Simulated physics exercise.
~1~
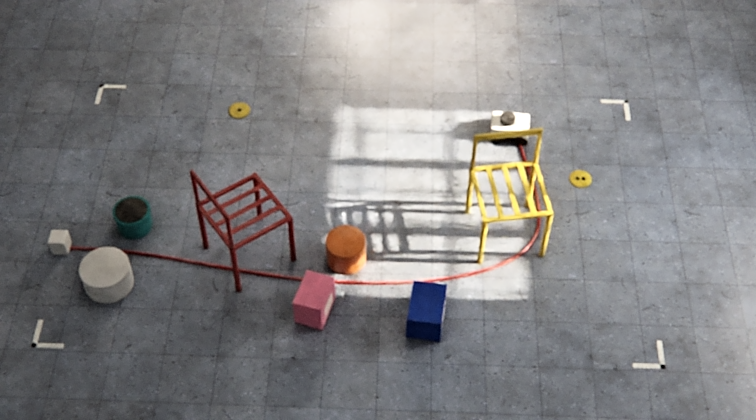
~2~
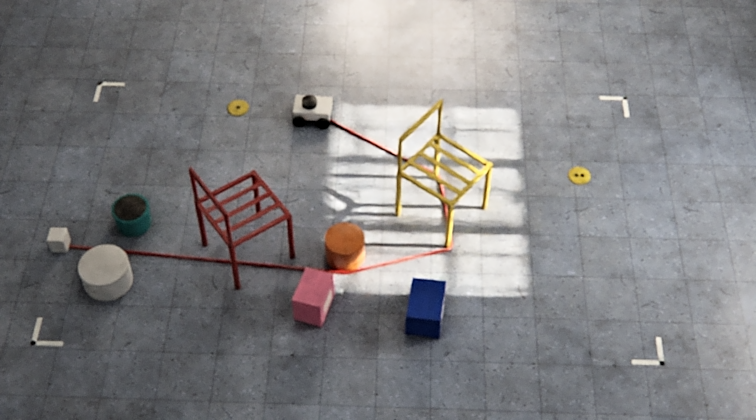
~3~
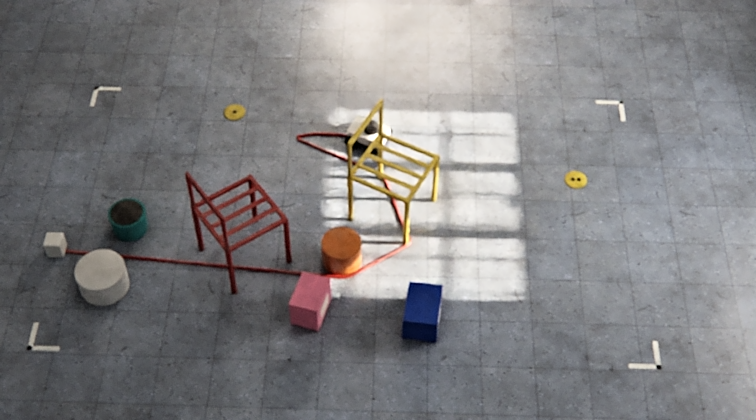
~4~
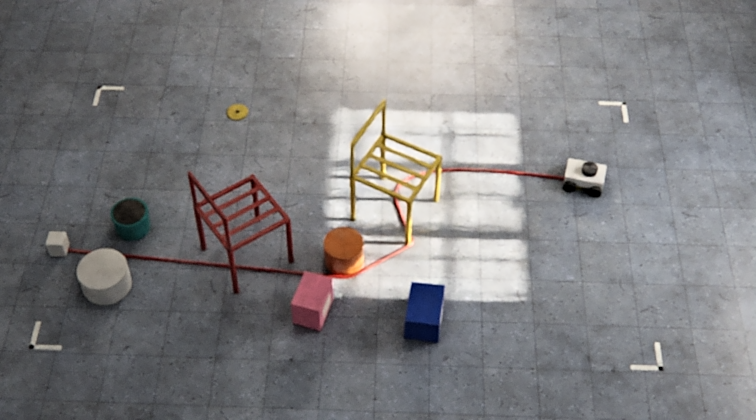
A yellow chair shifts left as a corded cart goes left, then ends far right.
